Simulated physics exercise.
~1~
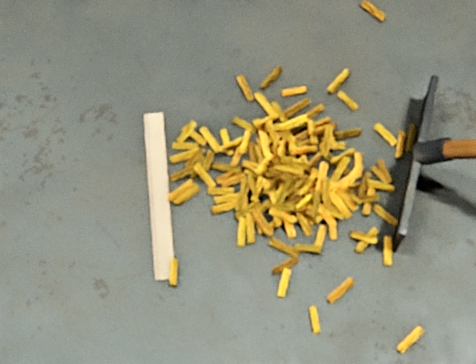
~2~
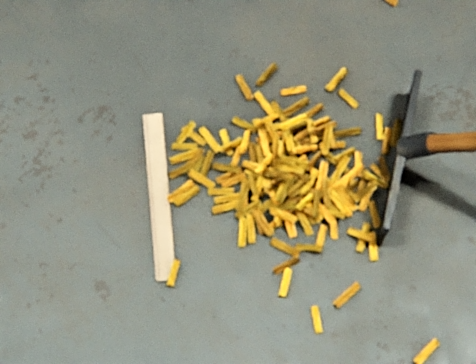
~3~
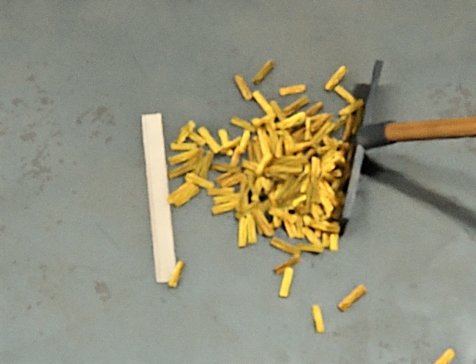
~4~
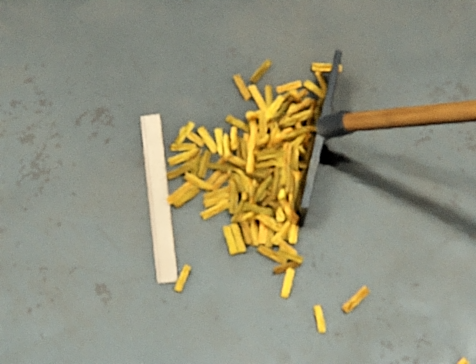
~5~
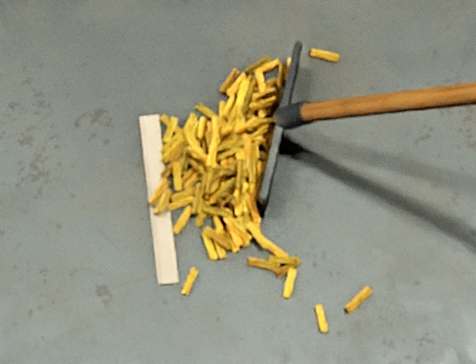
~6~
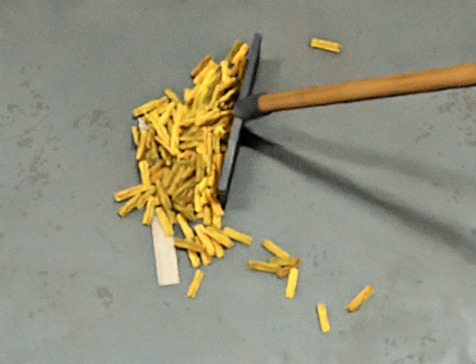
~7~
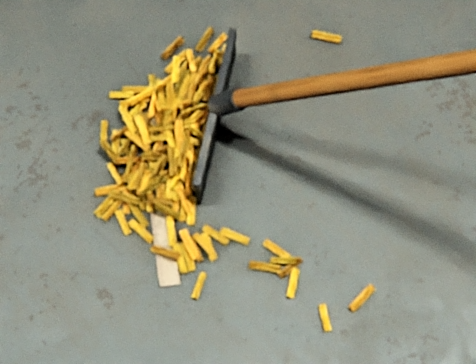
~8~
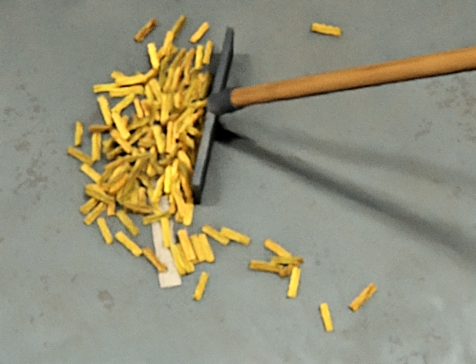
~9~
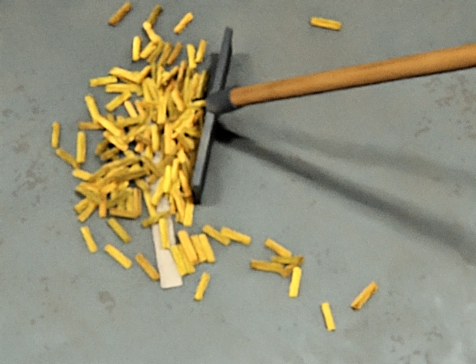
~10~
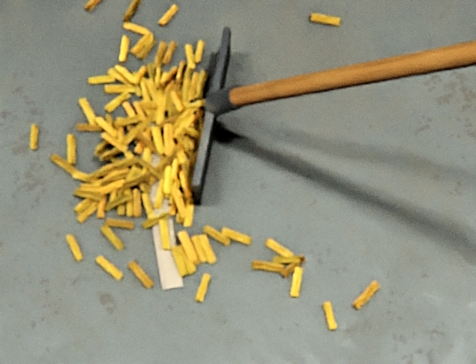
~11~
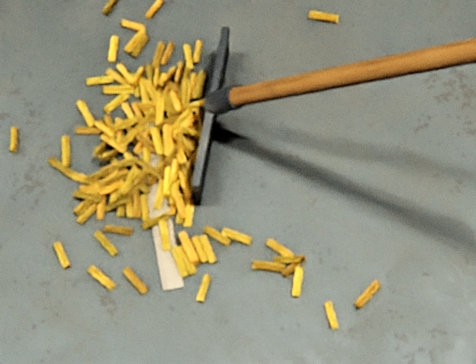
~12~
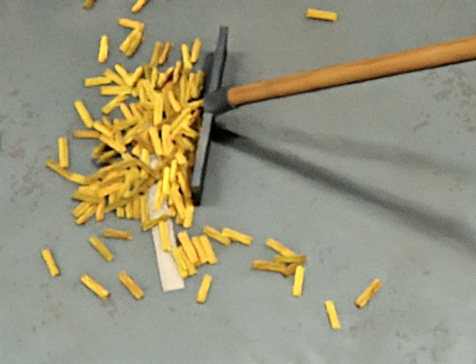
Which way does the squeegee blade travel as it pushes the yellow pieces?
The blade travels to the left, toward the pale strip, before it comes to a stop.
We see a squeegee with a wooden handle push a heap of short yellow pasta pieces left across a gray floor, over a pale strip. The blade stops, some pieces slide farther left, and the heap rests partly covering the strip, with stragglers around it.
